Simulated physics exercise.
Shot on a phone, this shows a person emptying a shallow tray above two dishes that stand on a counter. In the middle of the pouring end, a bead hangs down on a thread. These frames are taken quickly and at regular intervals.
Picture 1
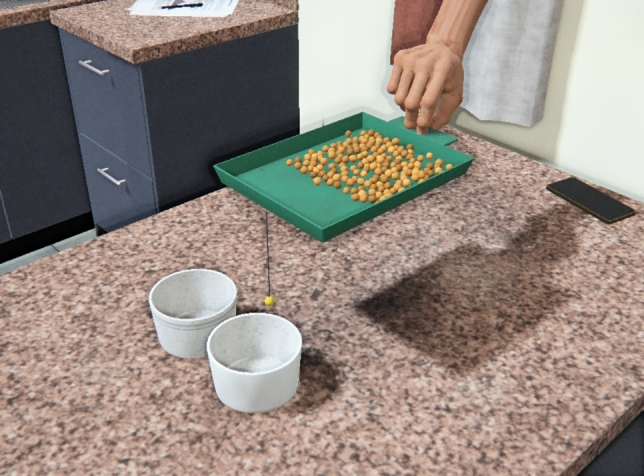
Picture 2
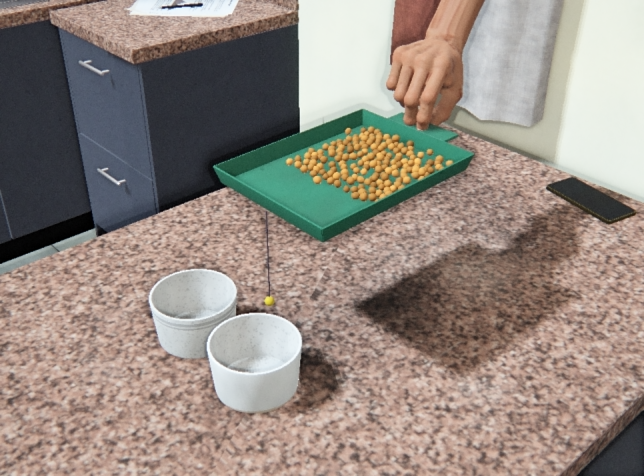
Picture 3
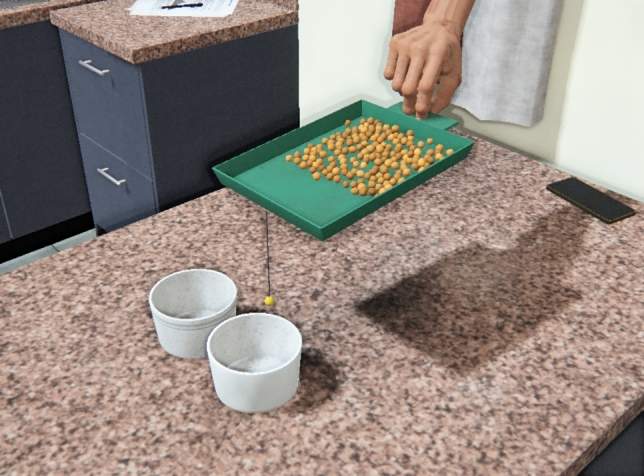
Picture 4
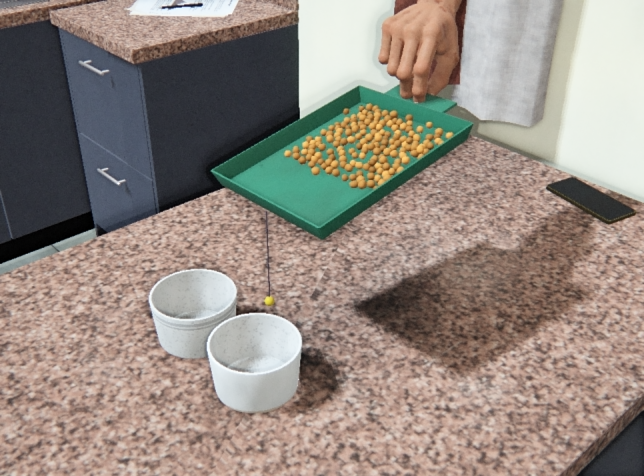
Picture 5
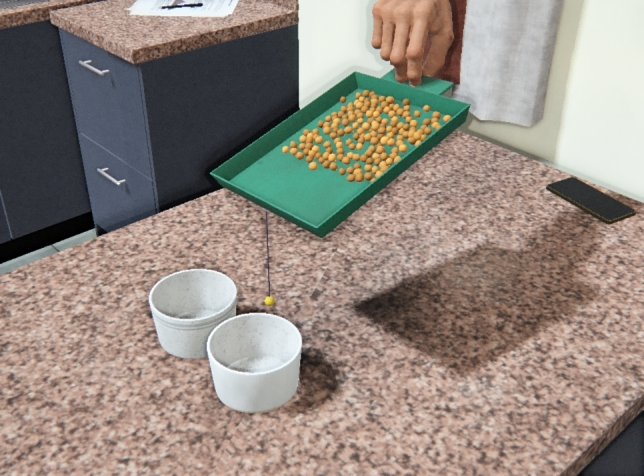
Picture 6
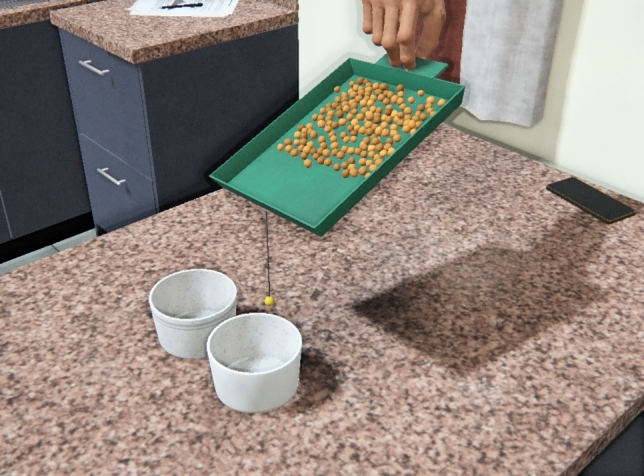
On a speckled kitchen counter, a hand held a green tray of roasted chickpeas above two white dishes, then raised its handle end steadily, tilting the tray toward its lower left corner.
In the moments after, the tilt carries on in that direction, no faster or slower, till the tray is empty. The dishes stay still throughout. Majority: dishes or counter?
More of the load is caught than lost.
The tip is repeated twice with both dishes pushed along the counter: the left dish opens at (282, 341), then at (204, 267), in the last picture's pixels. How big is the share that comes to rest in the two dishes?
Around 10 and then 40 per cent.
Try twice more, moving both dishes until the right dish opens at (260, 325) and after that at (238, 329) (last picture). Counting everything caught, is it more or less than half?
Well, it comes to a greater portion at first and a greater portion after that.
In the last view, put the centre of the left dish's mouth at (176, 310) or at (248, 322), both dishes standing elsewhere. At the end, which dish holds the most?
Try 1: The dish to the left; try 2: The dish to the left.
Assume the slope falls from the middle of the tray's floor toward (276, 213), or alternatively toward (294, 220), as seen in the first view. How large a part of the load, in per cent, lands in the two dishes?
First case around 70 per cent, second case 50 per cent.
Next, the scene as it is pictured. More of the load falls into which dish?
More finishes in the dish at left.
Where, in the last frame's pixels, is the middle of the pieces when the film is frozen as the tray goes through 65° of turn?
Near the pixel (243, 189).
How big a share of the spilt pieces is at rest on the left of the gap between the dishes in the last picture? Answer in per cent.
That comes to about 90 per cent of the pieces.
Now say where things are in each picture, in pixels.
The first frame shows corners of the pouring end (221, 166) and (323, 225), level; middle of the load (376, 164), roasted chickpeas; left dish (159, 328); right dish (218, 381); bead on its thread (270, 301).
The second frame shows corners of the pouring end (220, 166) and (322, 224), level; middle of the load (376, 162).
The third frame shows corners of the pouring end (220, 168) and (321, 224), tipped barely, lowest at the left corner; middle of the load (376, 154).
The fourth frame shows corners of the pouring end (218, 170) and (319, 223), tipped a little, lowest at the left corner; middle of the load (375, 143).
The fifth frame shows corners of the pouring end (217, 172) and (317, 222), tipped clearly, lowest at the left corner; middle of the load (372, 131).
The sixth frame shows corners of the pouring end (216, 174) and (315, 222), tipped clearly, lowest at the left corner; middle of the load (367, 121); left dish (159, 328); right dish (218, 381).
Just after the last frame, tray tipped steeply; the larger part on the tray; about a tenth in the air.
A moment on, tray tipped past a quarter turn; roughly half on the tray; just a few in the right dish; roughly a quarter in the left dish; about a tenth outside both; about a tenth in the air.
Further on, tray tipped past a quarter turn; roughly a quarter in the right dish; roughly two thirds in the left dish; roughly a quarter outside both.
When it is over, tray tipped past a quarter turn; roughly a quarter in the right dish; roughly two thirds in the left dish; roughly a quarter outside both.
